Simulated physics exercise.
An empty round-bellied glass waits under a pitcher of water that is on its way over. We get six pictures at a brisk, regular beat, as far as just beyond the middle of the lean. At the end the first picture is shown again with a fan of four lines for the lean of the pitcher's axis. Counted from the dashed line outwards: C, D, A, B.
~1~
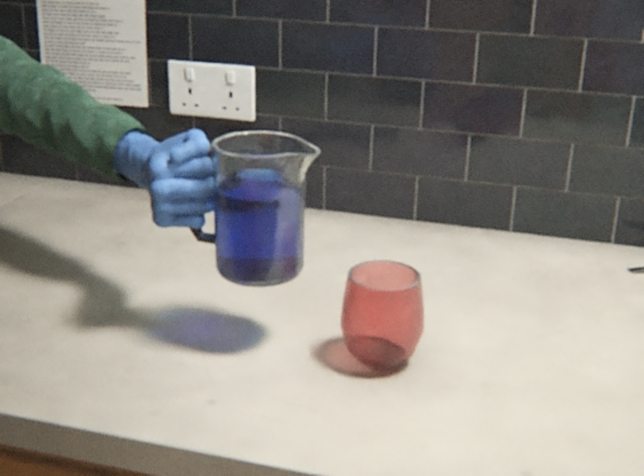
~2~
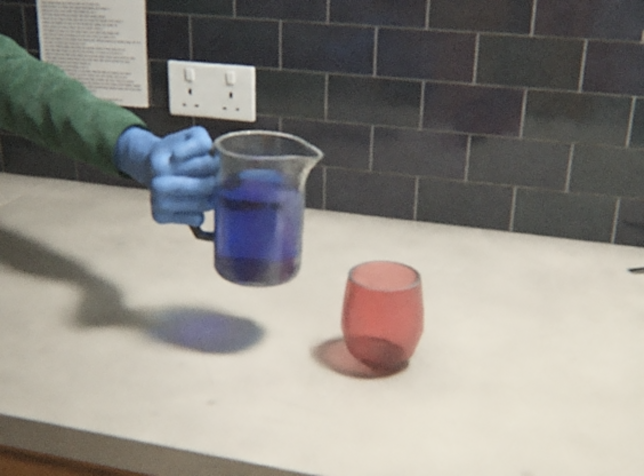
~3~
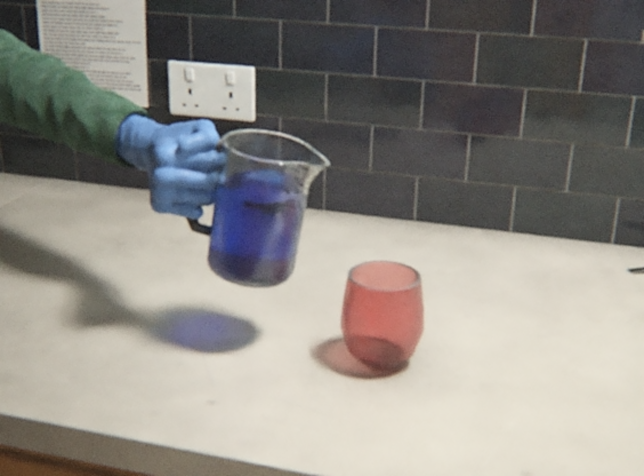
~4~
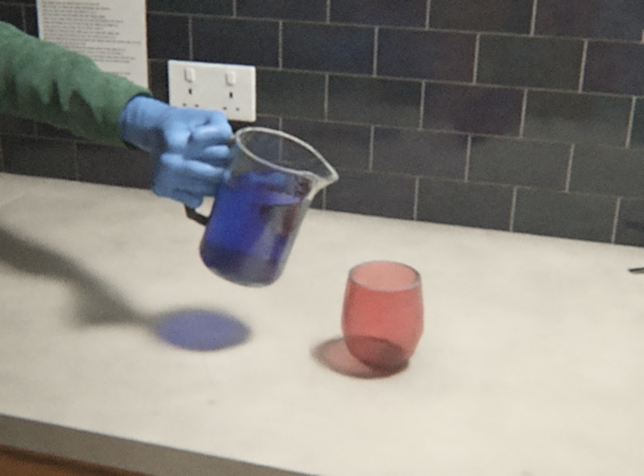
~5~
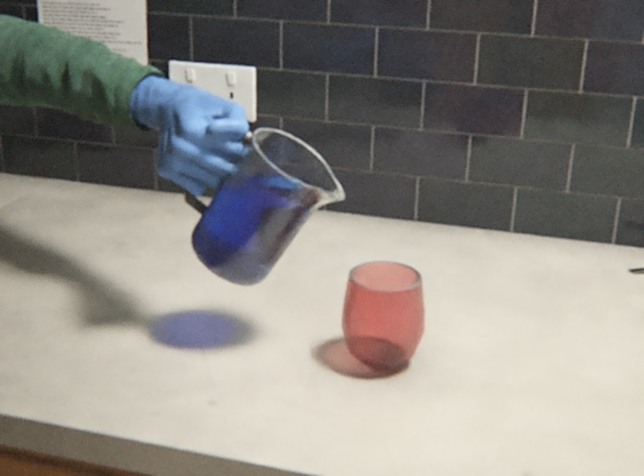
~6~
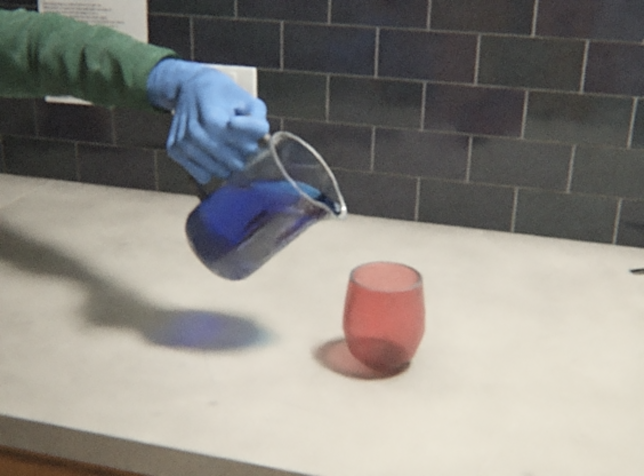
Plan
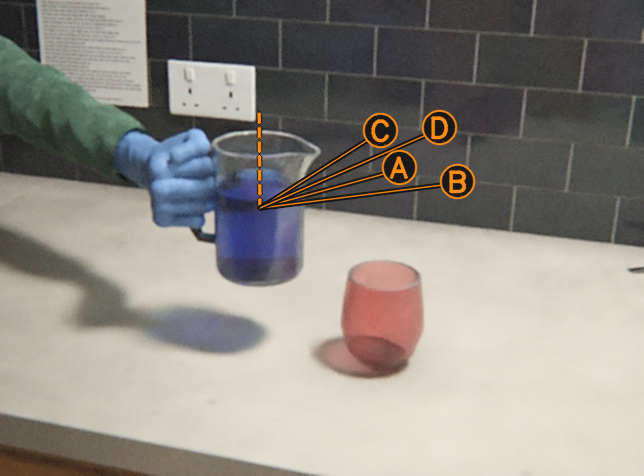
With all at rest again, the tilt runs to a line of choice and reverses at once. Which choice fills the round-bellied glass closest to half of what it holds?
Go for A.
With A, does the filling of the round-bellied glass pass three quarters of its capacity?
No.
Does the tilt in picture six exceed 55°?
No, it does not.
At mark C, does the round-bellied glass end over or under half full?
Under half.
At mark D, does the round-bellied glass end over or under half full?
Under.
In orange, A at (383, 174); B at (440, 185); C at (367, 140); D at (424, 135).
With A, the round-bellied glass ends with about 50 % of what it can hold.
With B, the round-bellied glass ends with about 64 % of what it can hold; 6 % of the water is spilt.
With C, the round-bellied glass ends with about 17 % of what it can hold.
With D, the round-bellied glass ends with about 32 % of what it can hold.
